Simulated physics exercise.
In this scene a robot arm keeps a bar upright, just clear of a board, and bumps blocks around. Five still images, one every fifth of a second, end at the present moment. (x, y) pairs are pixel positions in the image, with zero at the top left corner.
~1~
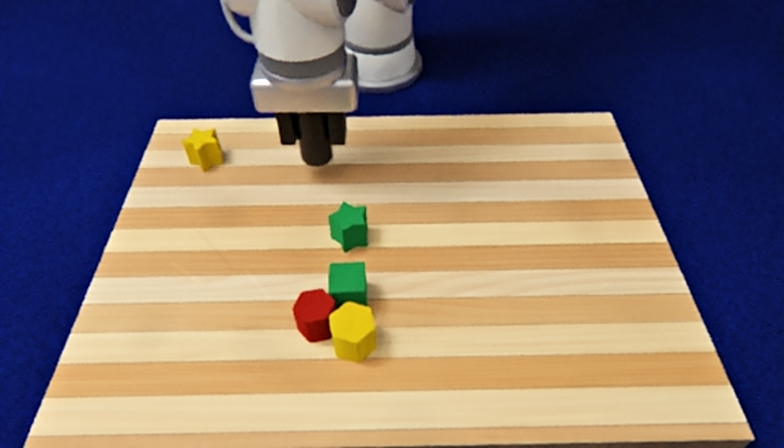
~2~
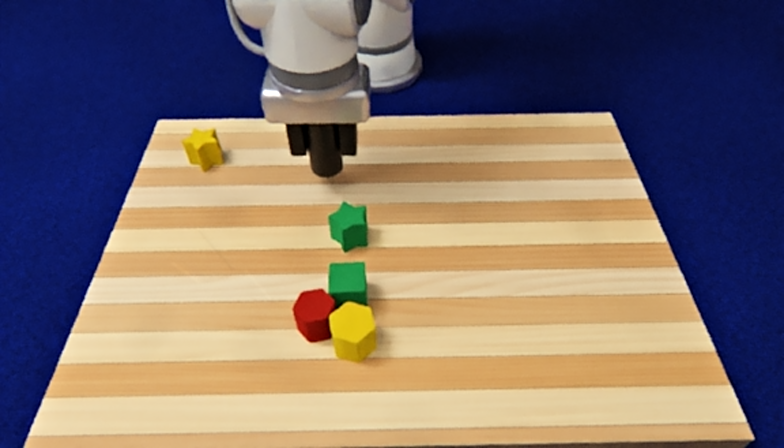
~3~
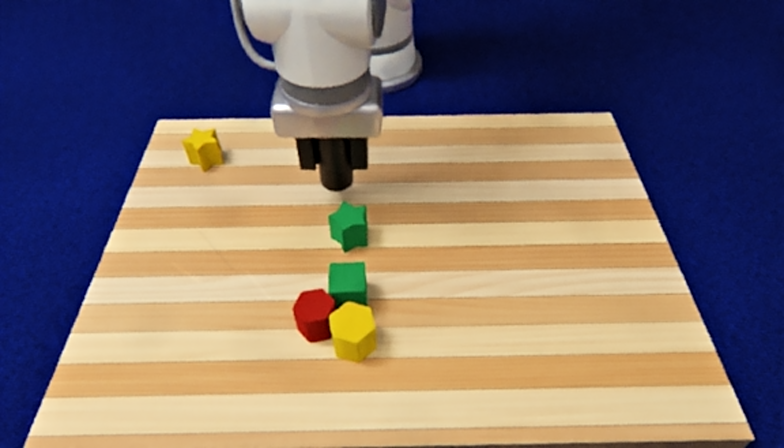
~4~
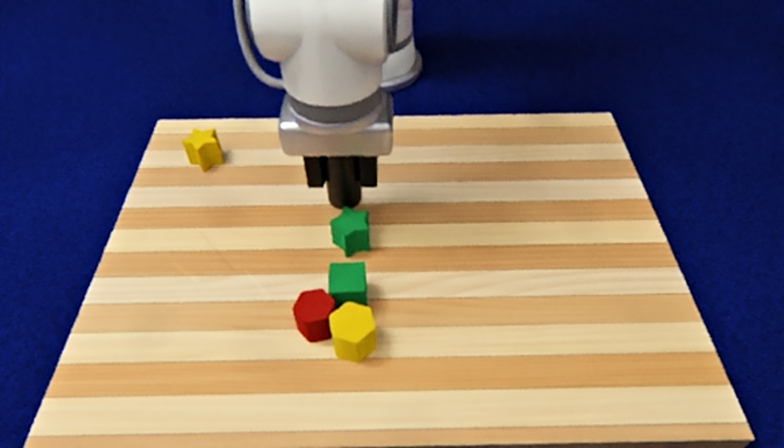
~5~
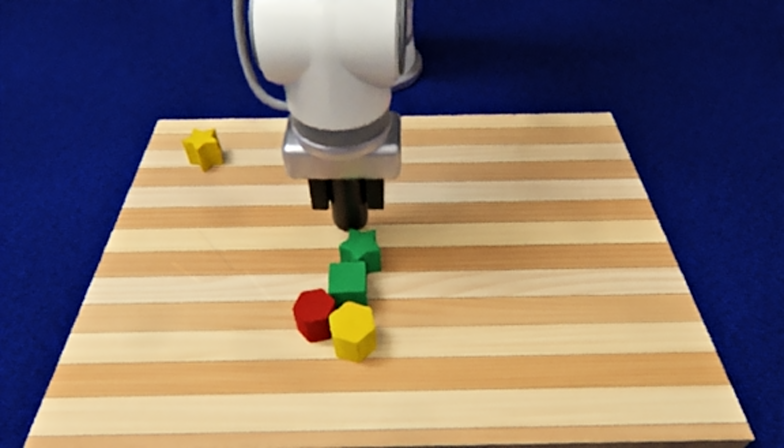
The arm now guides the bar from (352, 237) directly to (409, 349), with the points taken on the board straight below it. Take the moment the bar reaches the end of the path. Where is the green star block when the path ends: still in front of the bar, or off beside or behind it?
Expect to find it ahead of the bar.
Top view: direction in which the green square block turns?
The block turns clockwise.
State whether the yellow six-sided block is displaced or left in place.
Once the path is done, it is somewhere new.
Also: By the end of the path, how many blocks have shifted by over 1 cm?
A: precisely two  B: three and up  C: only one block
Option B.
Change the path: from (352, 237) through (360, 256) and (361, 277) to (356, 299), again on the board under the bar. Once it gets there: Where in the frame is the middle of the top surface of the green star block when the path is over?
Somewhere near (388, 285).
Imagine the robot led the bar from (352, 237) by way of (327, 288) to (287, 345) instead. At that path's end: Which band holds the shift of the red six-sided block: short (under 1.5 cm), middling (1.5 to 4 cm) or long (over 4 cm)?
Net shift: Above 4 cm.
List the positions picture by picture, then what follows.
Bar's lower end at (317, 157); red six-sided block at (314, 305); green square block at (347, 276); yellow six-sided block at (352, 322); green star block at (349, 215), in the first picture.
Bar at (327, 168); blocks still, in the second picture.
Bar at (337, 182); blocks still, in the third picture.
Bar at (345, 199); green star block at (351, 220), in the fourth picture.
Bar at (351, 220); red six-sided block at (314, 305); green square block at (347, 276); yellow six-sided block at (352, 322); green star block at (360, 242), in the fifth picture.
On the path given first. One third of the way, bar at (369, 254); green square block at (353, 294), turned 45° clockwise; yellow six-sided block at (348, 335); green star block at (387, 272), turned 35° anticlockwise.
Two thirds of the way, bar at (388, 292); red six-sided block at (311, 307); green square block at (352, 304), turned 75° clockwise; yellow six-sided block at (342, 343), turned 25° anticlockwise; green star block at (411, 310), turned 45° anticlockwise.
At the end, bar at (410, 334); red six-sided block at (311, 307); green square block at (352, 305), turned 85° clockwise; yellow six-sided block at (342, 343), turned 25° anticlockwise; green star block at (437, 354), turned 50° anticlockwise.
